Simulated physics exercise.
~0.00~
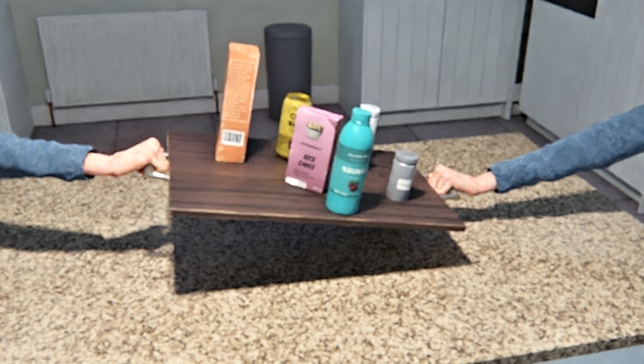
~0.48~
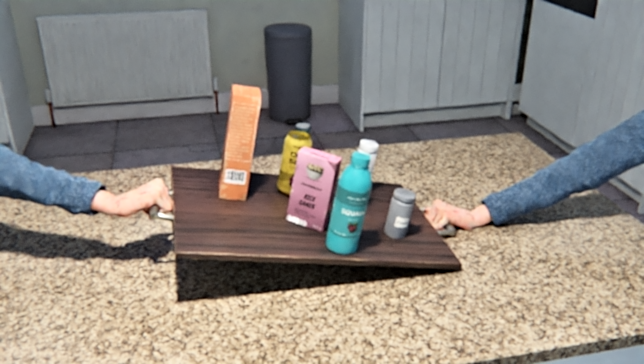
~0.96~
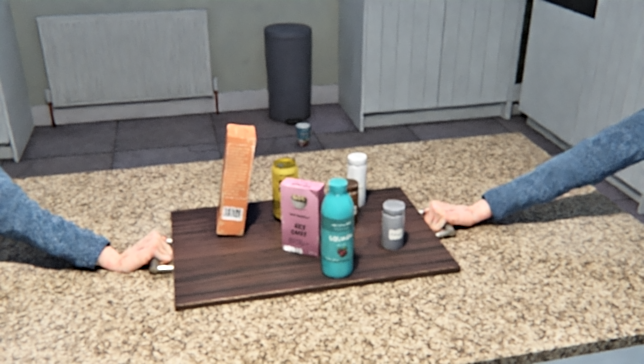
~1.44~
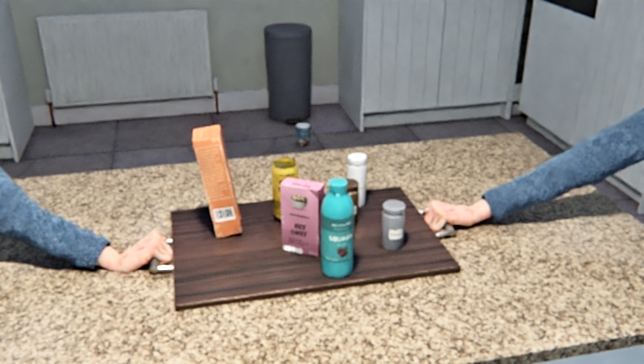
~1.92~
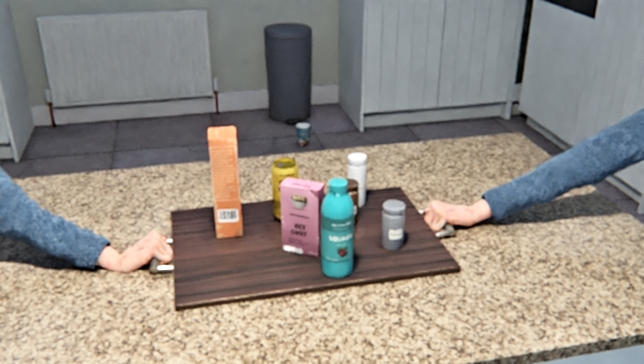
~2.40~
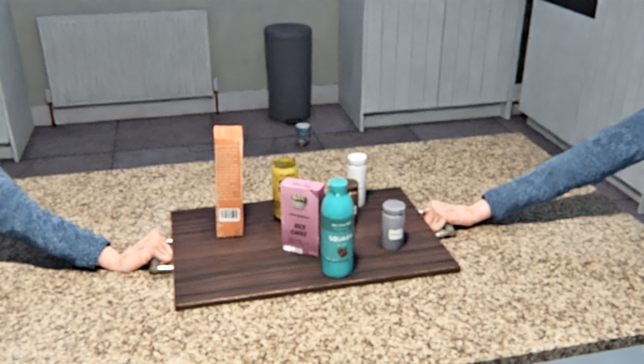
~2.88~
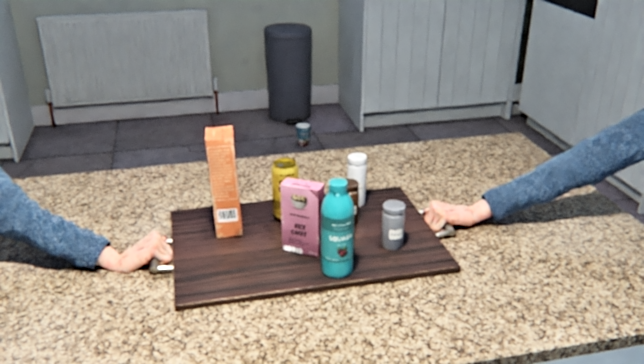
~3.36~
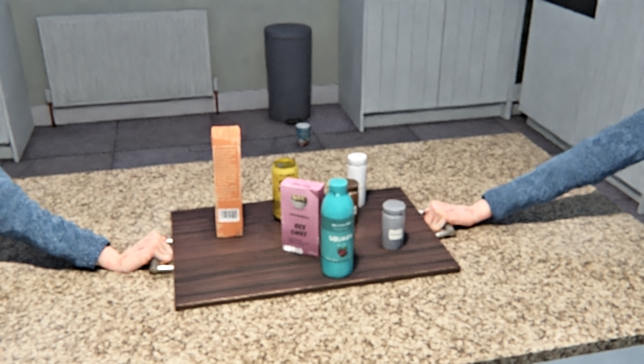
A tall orange carton wobbled on a dark wooden tray as two hands lowered it, tilted, right edge down, and dropped it flat onto the speckled surface; the carton rocked side to side, then settled upright among the still-standing bottles, can and pink packet.
